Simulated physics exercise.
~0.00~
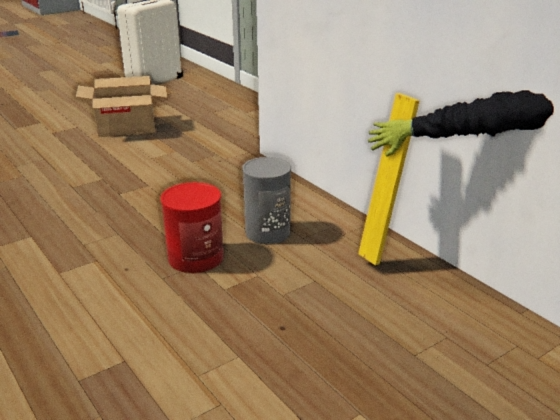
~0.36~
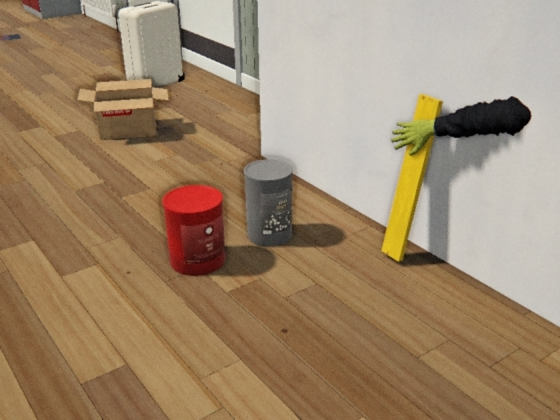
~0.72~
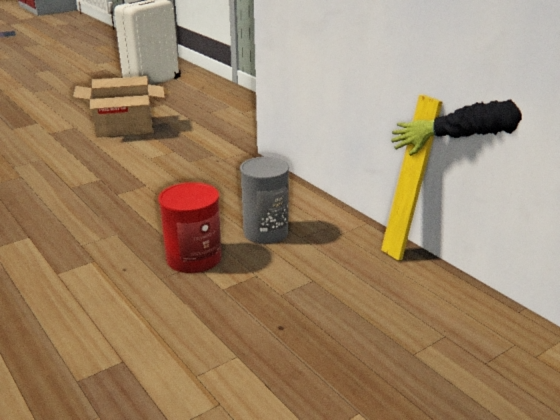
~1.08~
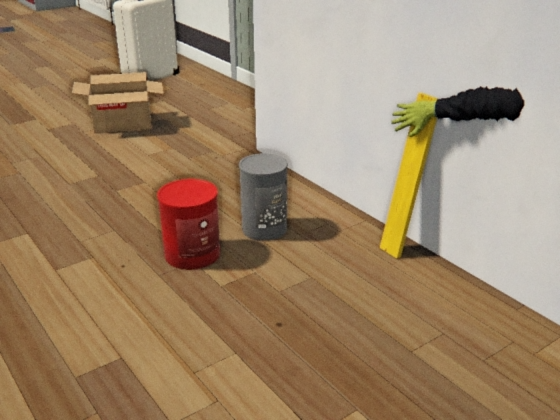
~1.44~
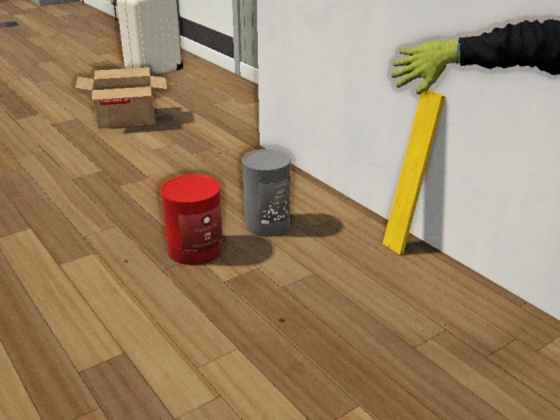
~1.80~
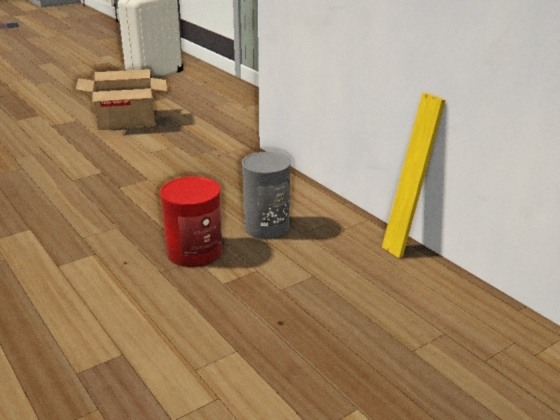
A green-gloved hand in a dark sleeve holds a long yellow plank upright against a pale wall on the right of a wood-floored room, seen from slightly above by a gently swaying handheld camera. A red pail and a grey pail stand side by side near the middle, with an open cardboard box and a whitish suitcase farther back on the left. The hand shifts the plank a little to the right and steadies it at a lean. Then the fingers open, and the hand lifts off and withdraws. The plank stays leaning on the wall, and both pails remain in place.
